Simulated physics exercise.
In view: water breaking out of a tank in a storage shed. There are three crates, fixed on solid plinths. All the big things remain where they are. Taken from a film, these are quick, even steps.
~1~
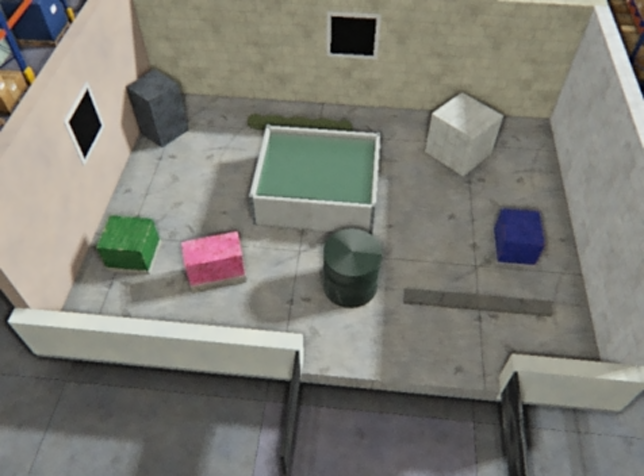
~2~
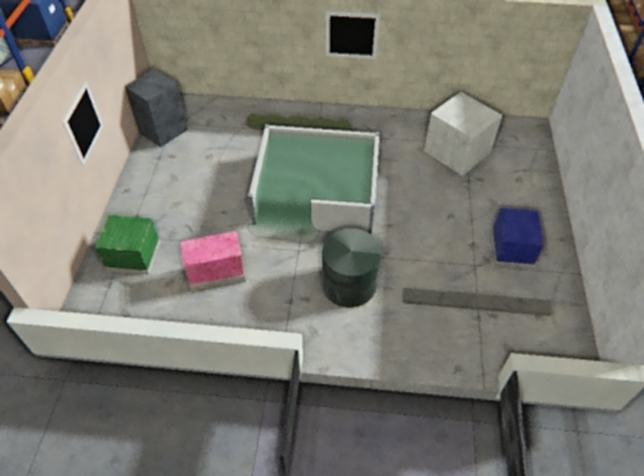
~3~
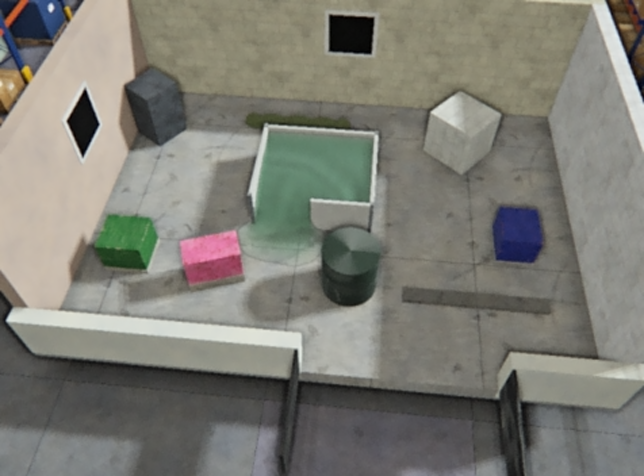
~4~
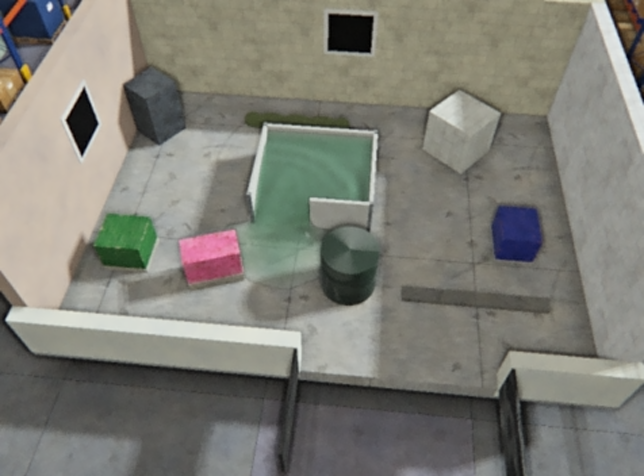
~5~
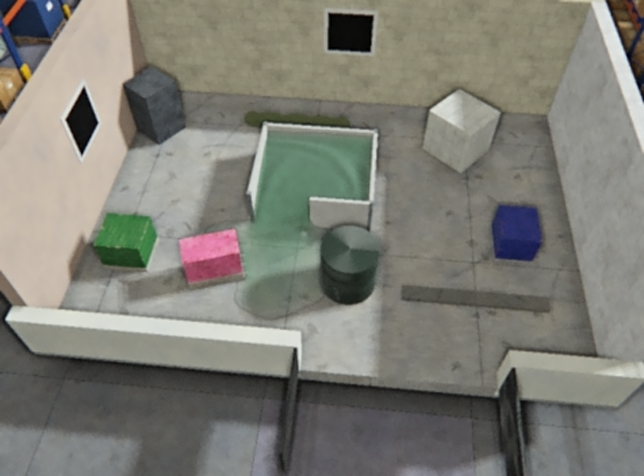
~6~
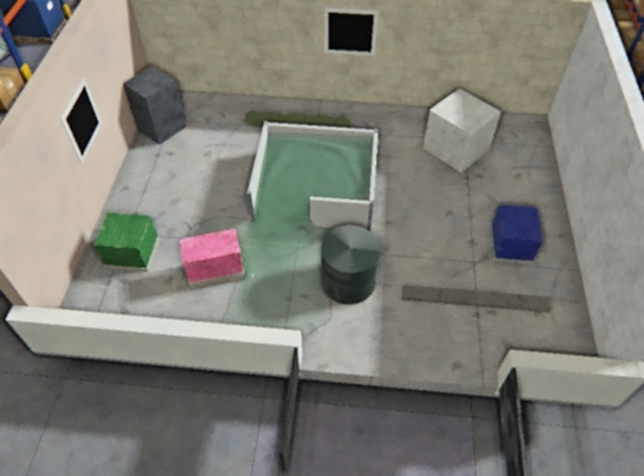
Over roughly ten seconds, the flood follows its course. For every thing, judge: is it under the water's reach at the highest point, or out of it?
The pink crate will be touched. The blue crate will not be touched. The green crate will be touched.
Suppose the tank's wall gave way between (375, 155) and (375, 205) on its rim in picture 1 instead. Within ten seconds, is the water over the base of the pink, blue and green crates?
My take: Pink stays clear, blue gets flooded, and green stays clear.
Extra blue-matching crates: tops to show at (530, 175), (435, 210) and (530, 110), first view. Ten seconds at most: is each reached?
Taking them in order, the first is untouched, the second is untouched and the third is untouched.
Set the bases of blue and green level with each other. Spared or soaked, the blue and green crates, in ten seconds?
Blue: Stays clear; green: Is reached.
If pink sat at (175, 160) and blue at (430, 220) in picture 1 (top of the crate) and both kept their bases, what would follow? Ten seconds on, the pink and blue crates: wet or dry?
In short: Pink is safe, blue stays dry.
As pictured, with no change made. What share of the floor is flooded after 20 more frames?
That should be about 35 %.
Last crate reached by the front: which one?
Should be the blue one.
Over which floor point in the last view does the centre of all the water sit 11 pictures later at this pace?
The centre of mass sits at about (285, 233).
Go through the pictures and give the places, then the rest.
The first picture shows still water in the tank at (318, 167).
In the second picture, water pours out at (283, 217) and has run to (314, 236).
In the third picture, water pours out at (283, 217) and has run to (306, 259).
In the fourth picture, the front is at (291, 284), out from the gap at (282, 216).
In the fifth picture, the front is at (275, 314), out from the gap at (282, 216).
In the sixth picture, water pours out at (282, 215) and has run to a hidden place.
A moment on, water covers 15 % of the floor; the pink crate water round its plinth, the blue crate not reached, the green crate water round its plinth.
Next, water covers 20 % of the floor; the pink crate water round its plinth, the blue crate not reached, the green crate water round its plinth.
Then, water covers 35 % of the floor; the pink crate water round its plinth, the blue crate not reached, the green crate water round its plinth.
Later, water covers 45 % of the floor; the pink crate water round its plinth, the blue crate water round its plinth, the green crate water round its plinth.
In the end, water covers 70 % of the floor; the pink crate was topped, the blue crate stayed above the water, the green crate was topped.
